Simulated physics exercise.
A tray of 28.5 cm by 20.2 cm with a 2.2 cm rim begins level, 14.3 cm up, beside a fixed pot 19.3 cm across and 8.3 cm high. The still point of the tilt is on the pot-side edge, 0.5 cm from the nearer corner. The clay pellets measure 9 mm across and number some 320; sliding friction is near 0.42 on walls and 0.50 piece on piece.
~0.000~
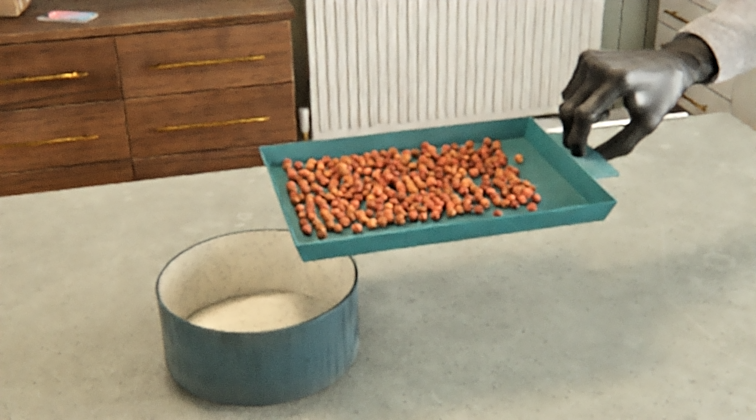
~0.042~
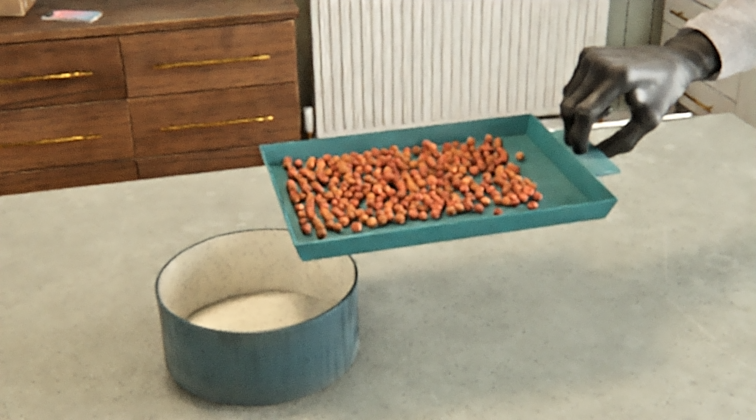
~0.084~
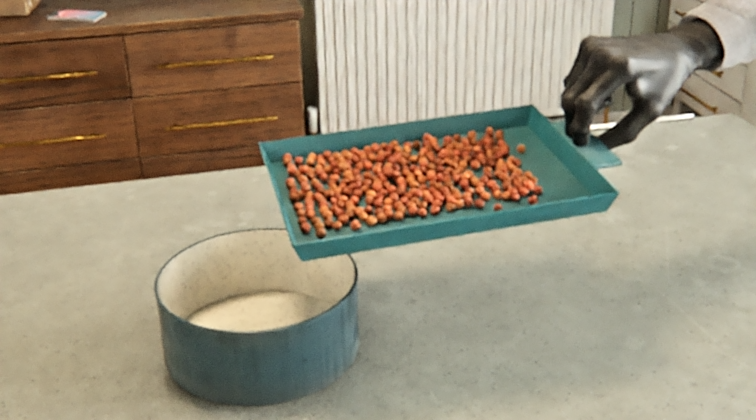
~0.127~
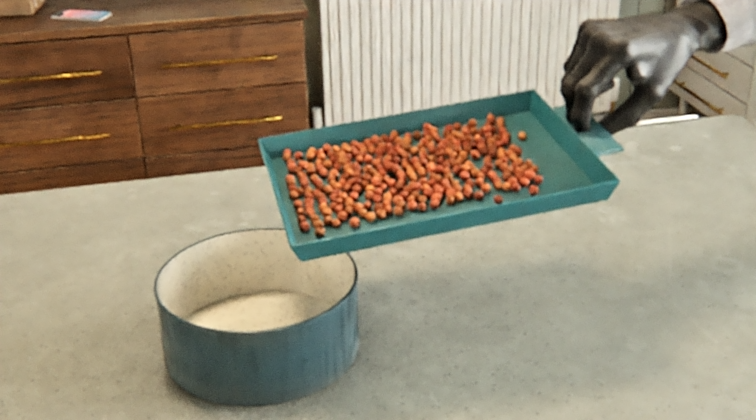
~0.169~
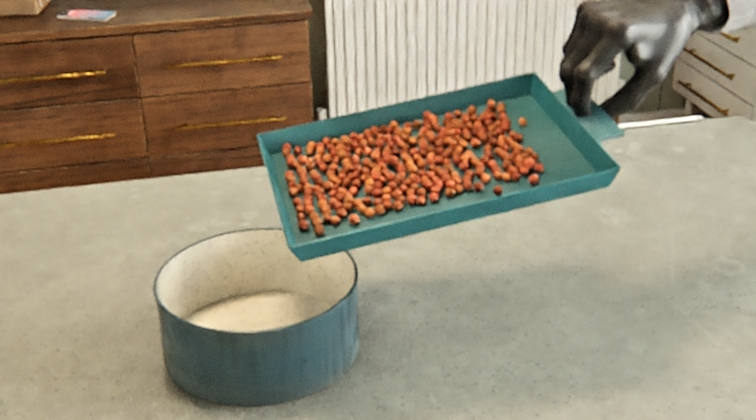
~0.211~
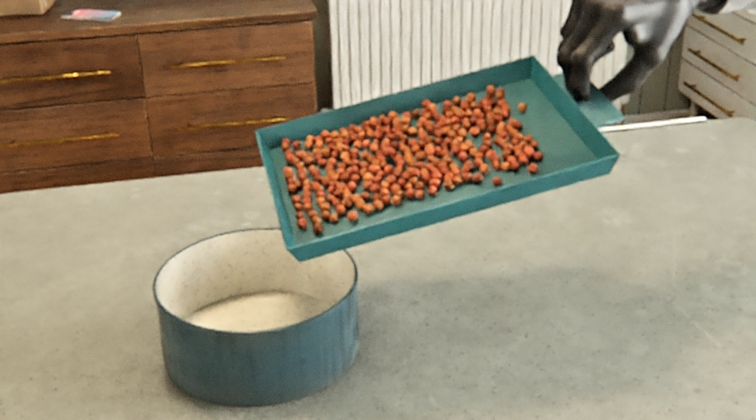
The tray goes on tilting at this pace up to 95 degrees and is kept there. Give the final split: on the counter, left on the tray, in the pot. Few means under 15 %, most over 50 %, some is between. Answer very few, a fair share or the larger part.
Counter: The larger part, tray: Very few, pot: A fair share.
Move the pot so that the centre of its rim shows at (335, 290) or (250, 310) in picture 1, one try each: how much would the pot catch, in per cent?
Some 10 and 100 per cent.
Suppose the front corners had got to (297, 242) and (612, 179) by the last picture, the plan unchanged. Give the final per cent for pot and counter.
Pot 0, counter 100.
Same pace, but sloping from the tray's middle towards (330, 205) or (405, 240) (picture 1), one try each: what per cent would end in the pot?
Some 80 and 0 per cent.
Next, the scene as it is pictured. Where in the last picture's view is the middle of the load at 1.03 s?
At about (268, 202).
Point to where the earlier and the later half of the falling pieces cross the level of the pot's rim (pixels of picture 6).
At about (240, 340), then at (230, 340).
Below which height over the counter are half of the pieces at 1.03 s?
Roughly 20 cm.
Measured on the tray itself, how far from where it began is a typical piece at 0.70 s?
Roughly 8 cm.
After 0.70 s, tilt 51 degrees; the tray holds 100 %, the pot 0 %.
After 1.03 s, tilt 78 degrees; the tray holds 85 %, the pot 0 %.
After 1.46 s, tilt 95 degrees; the tray holds 0 %, the pot 40 %.
At rest (2.2 s), counter 60 %, tray 0 %, pot 40 %.
